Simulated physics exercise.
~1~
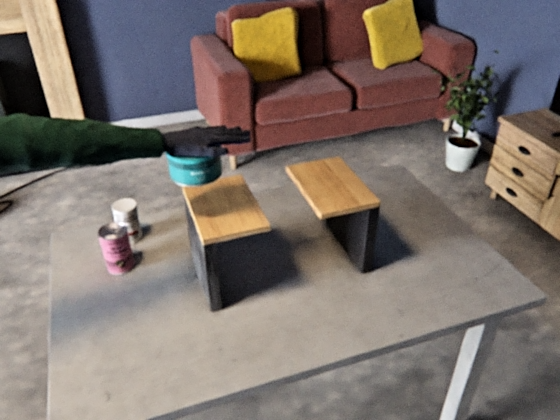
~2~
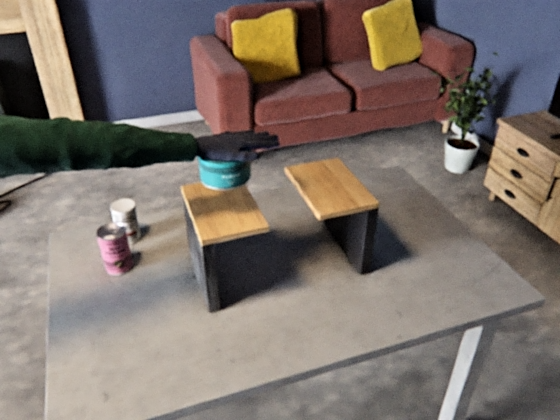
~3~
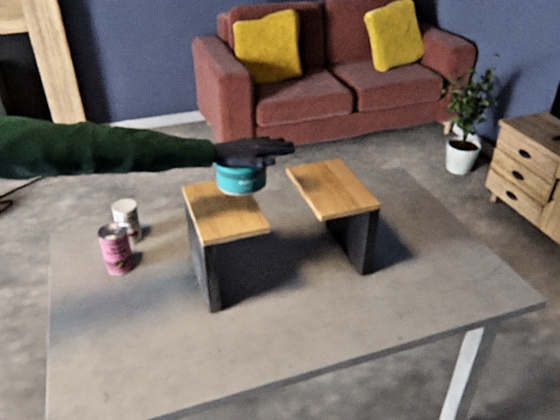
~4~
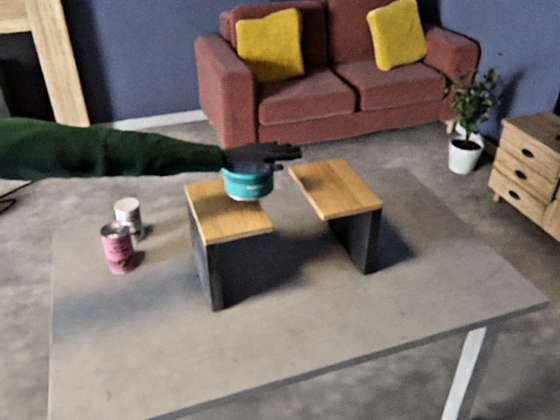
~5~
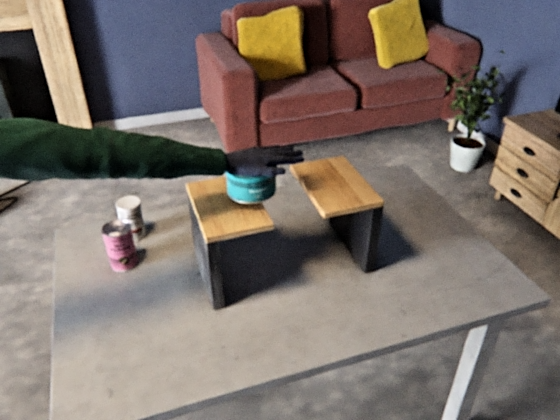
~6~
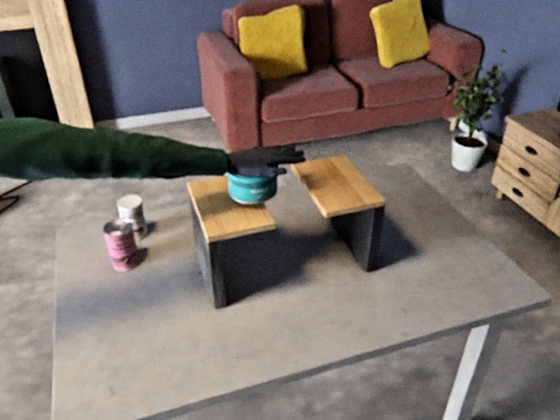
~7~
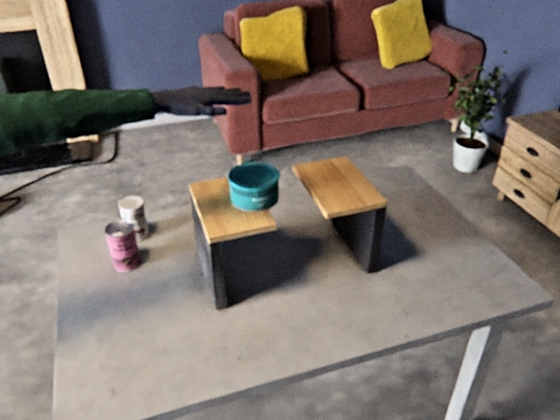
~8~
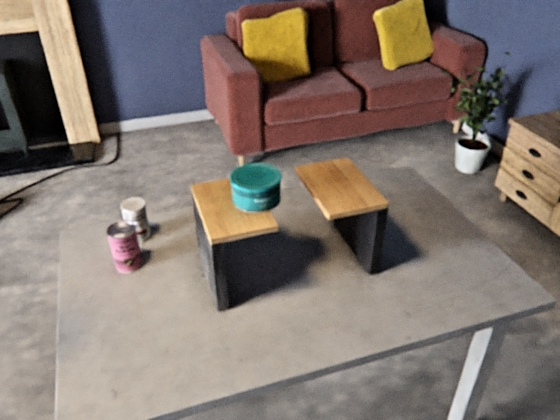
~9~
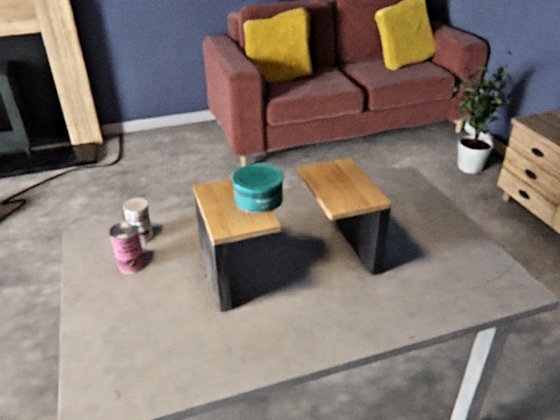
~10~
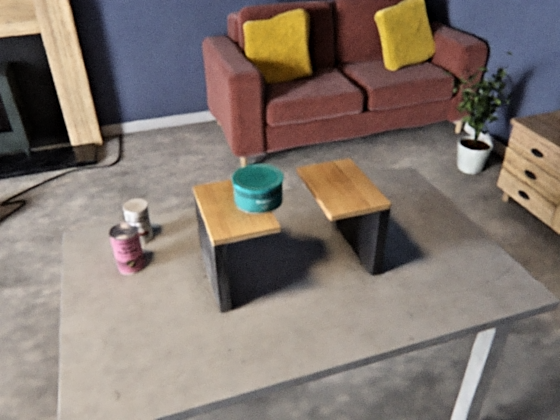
Turquoise tub moving right in a gloved hand, lowering at the gap between two wooden-topped stands, and staying lodged after release.
